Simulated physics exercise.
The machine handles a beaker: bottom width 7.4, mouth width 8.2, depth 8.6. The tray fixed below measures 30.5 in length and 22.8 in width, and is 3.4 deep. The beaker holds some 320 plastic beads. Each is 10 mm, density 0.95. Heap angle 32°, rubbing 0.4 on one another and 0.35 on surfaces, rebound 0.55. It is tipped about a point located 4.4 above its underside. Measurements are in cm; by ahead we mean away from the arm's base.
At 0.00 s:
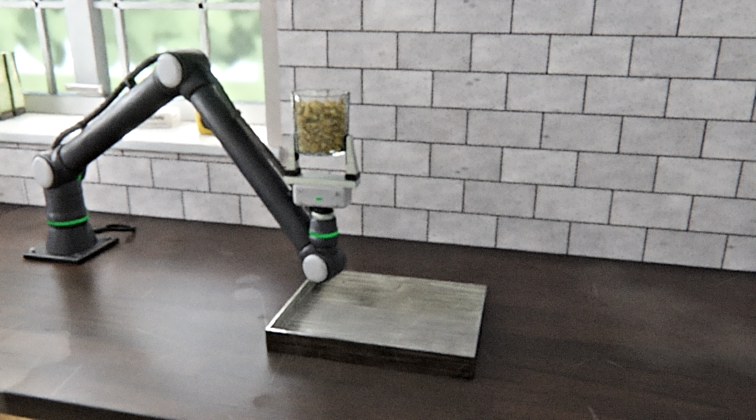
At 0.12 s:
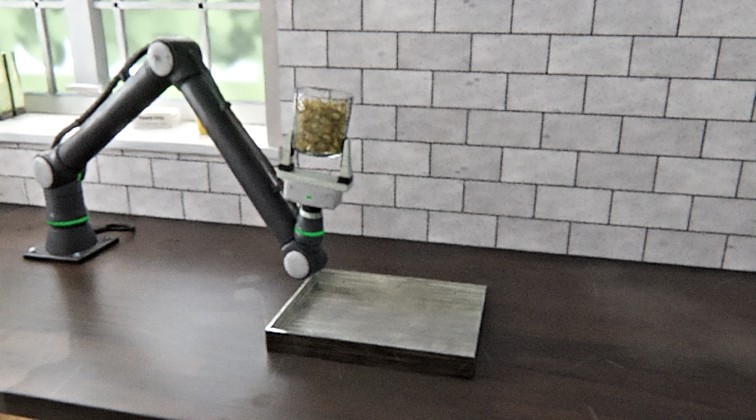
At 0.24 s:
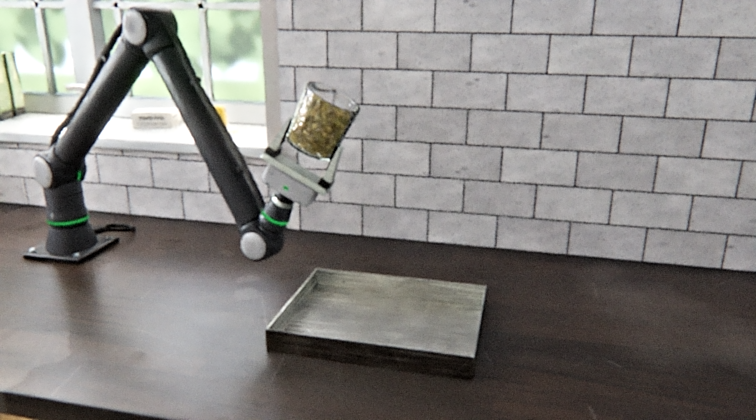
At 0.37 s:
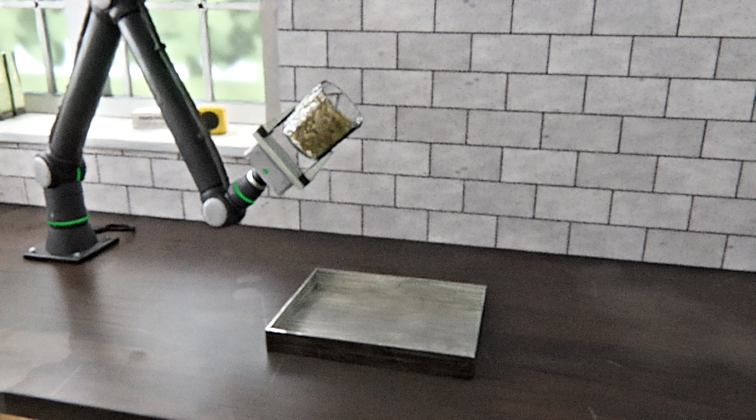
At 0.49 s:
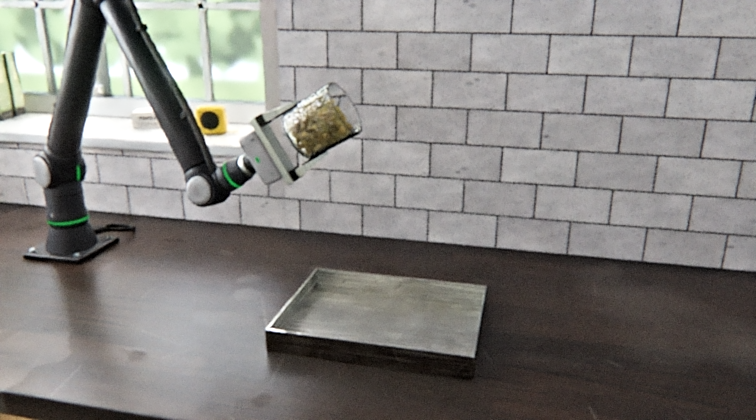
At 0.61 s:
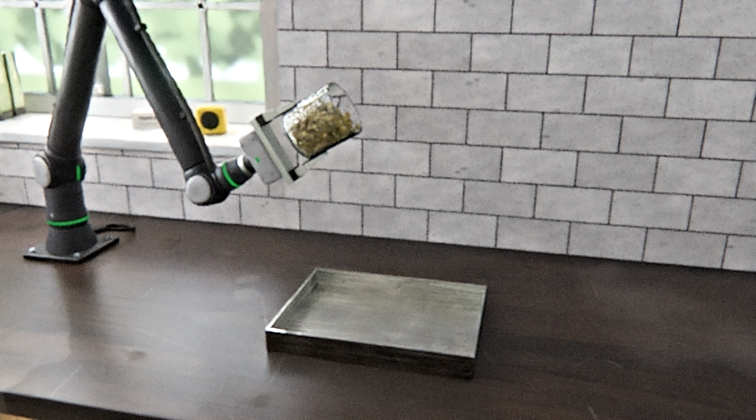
A dark robot arm held a clear container of yellowish beads upright above a wooden tray, then gradually tilted it to the right as its lower joint swung left, with the beads staying inside.
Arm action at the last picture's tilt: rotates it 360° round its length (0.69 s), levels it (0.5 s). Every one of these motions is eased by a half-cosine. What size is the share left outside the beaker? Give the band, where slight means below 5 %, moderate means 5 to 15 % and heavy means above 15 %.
The band is slight.
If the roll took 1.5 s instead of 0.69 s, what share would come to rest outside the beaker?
I'd expect approximately 5 per cent then.
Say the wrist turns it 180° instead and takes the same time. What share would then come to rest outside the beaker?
It would come to around 5 per cent.
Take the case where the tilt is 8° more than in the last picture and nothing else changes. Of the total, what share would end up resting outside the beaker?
10 per cent or so.
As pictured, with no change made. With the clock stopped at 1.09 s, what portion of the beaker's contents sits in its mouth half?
I'd say about 40 %, give or take.
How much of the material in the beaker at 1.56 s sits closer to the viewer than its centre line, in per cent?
About 45 %.
By 1.09 s, tipped 59°, highest piece 37 above the table; 315 in the beaker, 1 in the tray, 3 in flight or on a rim.
By 1.56 s, tipped 27°, highest piece 36 above the table; 313 in the beaker, 4 in the tray, 2 in flight or on a rim.
By 2.00 s, upright, highest piece 38 above the table; 313 in the beaker, 6 in the tray.
By 2.70 s, upright, highest piece 38 above the table; 313 in the beaker, 6 in the tray.
Final count, 313 in the beaker, 6 in the tray. That is 2 % outside the beaker.
